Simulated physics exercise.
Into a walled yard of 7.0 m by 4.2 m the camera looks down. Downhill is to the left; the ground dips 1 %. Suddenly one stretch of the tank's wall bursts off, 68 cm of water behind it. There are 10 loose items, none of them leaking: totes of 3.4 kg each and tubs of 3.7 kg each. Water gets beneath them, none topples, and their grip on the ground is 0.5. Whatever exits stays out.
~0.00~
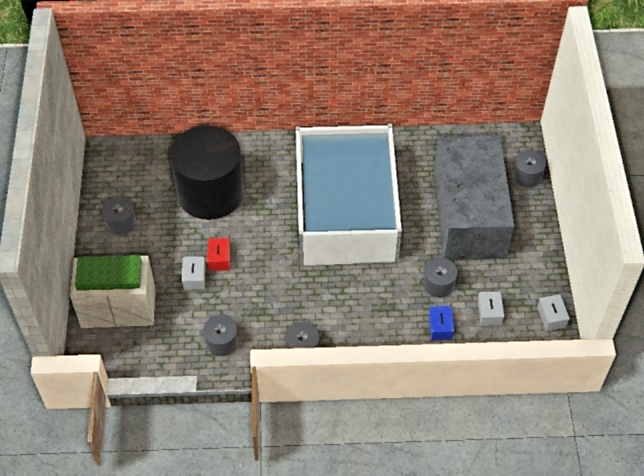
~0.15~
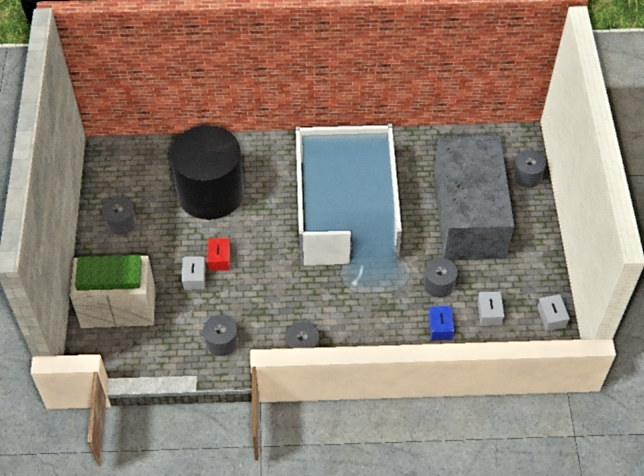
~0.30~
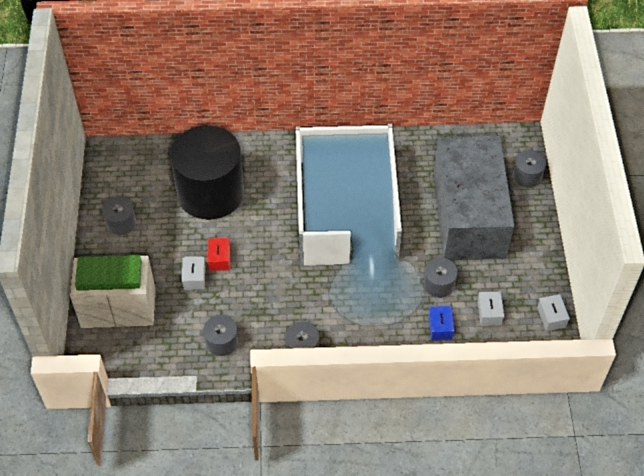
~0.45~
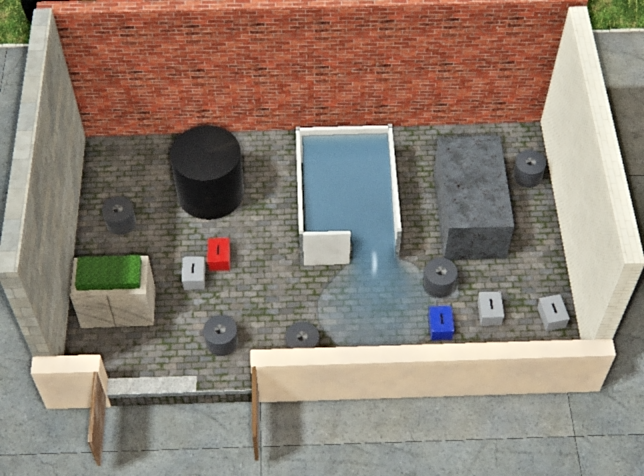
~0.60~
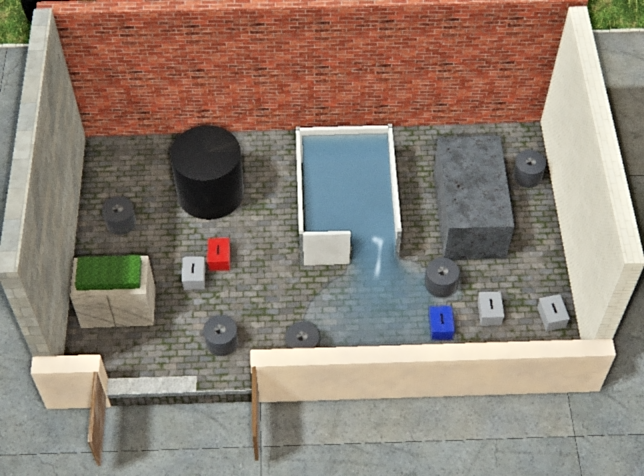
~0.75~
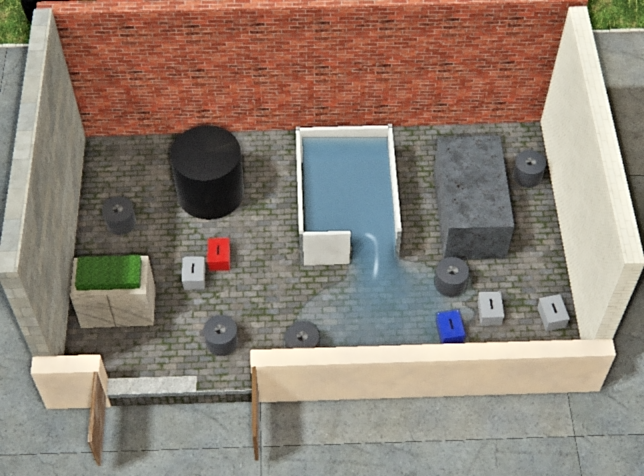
Water pours through a gap that opens in the front wall of a white-walled tank and spreads across the paved yard toward the front wall, then a gray tub and the blue box shift slightly right while the red box stays still.
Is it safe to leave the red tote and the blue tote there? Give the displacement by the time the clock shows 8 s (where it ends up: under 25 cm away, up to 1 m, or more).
Red tote covers a modest distance; blue tote winds up a long way off.
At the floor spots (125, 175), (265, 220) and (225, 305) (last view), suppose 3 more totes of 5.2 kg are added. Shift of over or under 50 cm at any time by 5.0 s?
Spot by spot, in turn: Falls short, falls short, exceeds it.
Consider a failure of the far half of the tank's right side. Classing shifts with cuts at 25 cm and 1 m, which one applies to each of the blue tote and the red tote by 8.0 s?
The blue tote would be washed far off and the red tote would move somewhat.
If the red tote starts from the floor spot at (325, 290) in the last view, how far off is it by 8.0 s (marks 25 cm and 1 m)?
By that time it keeps its spot.
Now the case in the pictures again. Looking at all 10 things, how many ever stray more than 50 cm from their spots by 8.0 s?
Result: 10.
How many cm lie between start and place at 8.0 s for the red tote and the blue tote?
About 60 and 400 cm.
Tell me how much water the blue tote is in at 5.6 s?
I'd put it at about 14 cm.
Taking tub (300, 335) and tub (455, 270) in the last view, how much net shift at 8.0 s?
In that order: 400 cm, 50 cm.
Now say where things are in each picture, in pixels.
In the first frame, the red tote at (218, 250) rests on the ground; the blue tote at (442, 319), on the bottom; 2.3 m2 under water; 0 of 10 have shifted.
In the second frame, the red tote at (218, 250), on the bottom; the blue tote at (442, 319), on the bottom; water covers 2.7 m2; 0 of 10 have shifted.
In the third frame, the red tote at (218, 250) rests on the ground; the blue tote at (442, 319) rests on the ground; water covers 3.4 m2; 0 of 10 have shifted.
In the fourth frame, the red tote at (218, 250) rests on the ground; the blue tote at (442, 319) rests on the ground; water covers 4.3 m2; 0 of 10 have shifted.
In the fifth frame, the red tote at (218, 250), on the bottom; the blue tote at (442, 319), on the bottom; 5.0 m2 under water; 0 of 10 have shifted.
In the sixth frame, the red tote at (218, 250) rests on the ground; the blue tote at (451, 324), on the bottom, 15 cm from its start; water covers 5.5 m2; 2 of 10 have shifted.
After 1.6 s the red tote is near (218, 250), 0.0 m from its start, aground; the blue tote is near (550, 325), 1.5 m from its start, aground; 0 of 10 are out; 1 afloat.
After 3.6 s the red tote is near (221, 228), 0.4 m from its start, aground; the blue tote is near (540, 179), 2.8 m from its start, afloat; 0 of 10 are out; 6 afloat.
After 5.6 s the red tote is near (226, 224), 0.5 m from its start, aground; the blue tote is near (507, 117), 3.6 m from its start, afloat; 0 of 10 are out; 6 afloat.
After 8.0 s the red tote is near (238, 221), 0.6 m from its start, aground; the blue tote is near (298, 135), 3.8 m from its start, afloat; 0 of 10 are out; 9 afloat.
